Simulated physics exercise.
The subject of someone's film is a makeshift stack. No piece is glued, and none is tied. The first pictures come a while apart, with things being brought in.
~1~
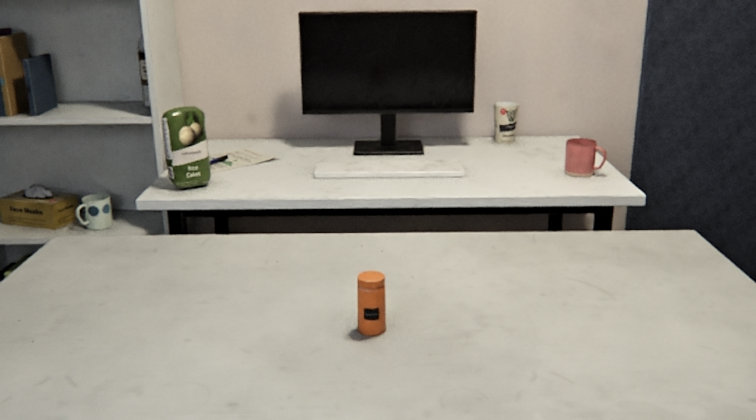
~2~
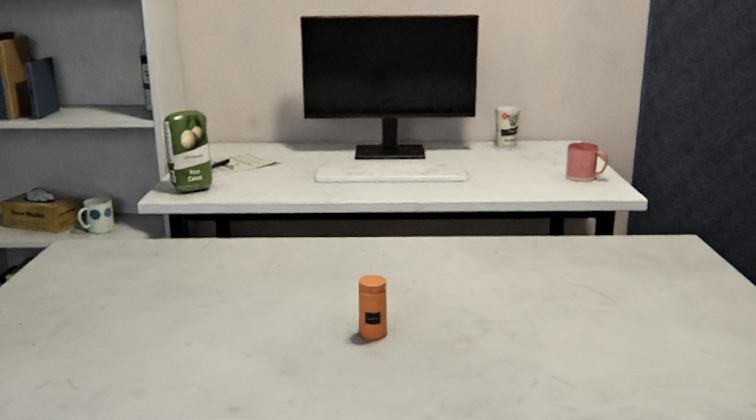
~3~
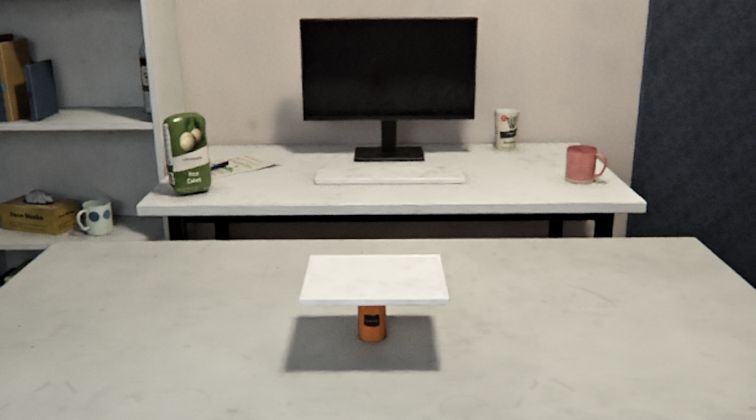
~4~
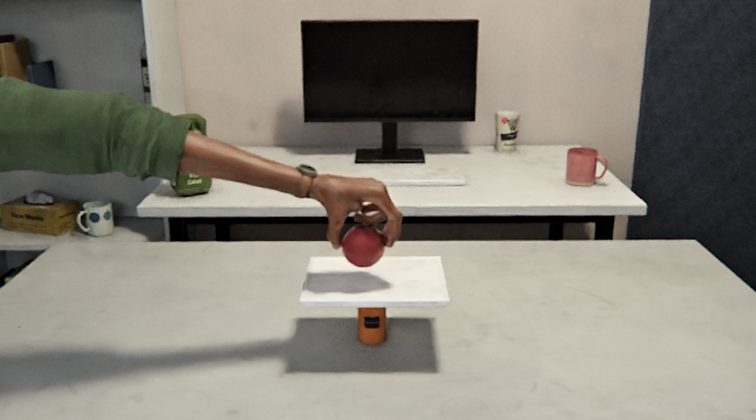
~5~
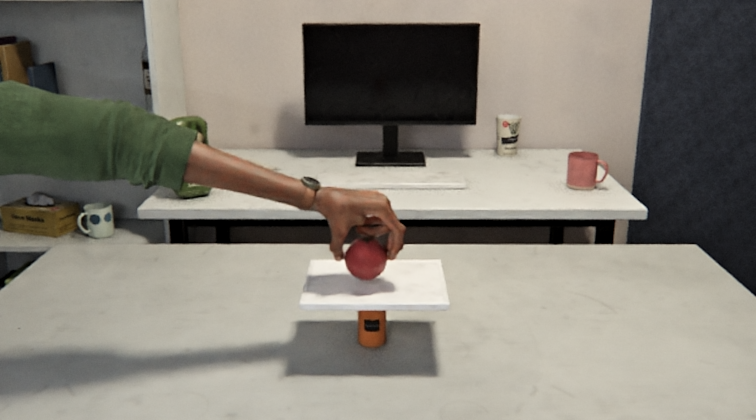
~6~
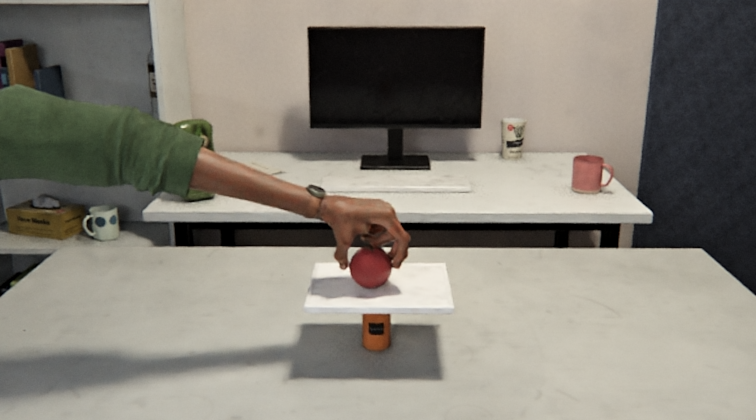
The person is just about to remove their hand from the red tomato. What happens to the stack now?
The stack remains standing.
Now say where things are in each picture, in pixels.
In the first frame, the last thing is not in view yet; orange shaker (372, 303).
In the second frame, the last thing is not in view yet; orange shaker (373, 307).
In the third frame, the last thing is not in view yet; orange shaker (372, 310).
The fourth frame shows coming down; red tomato (363, 246); orange shaker (372, 311).
The fifth frame shows coming down; red tomato (366, 259); orange shaker (372, 314).
The sixth frame shows set down, still held; red tomato (371, 267); orange shaker (377, 318).
Then, 0.30 s later than the last frame, all is still.
Then, 0.70 s later than the last frame, red tomato resting near (371, 268).
When it is over, all 3 as before. End places, in pixels of the last picture, red tomato near (371, 268). The stack stays up.
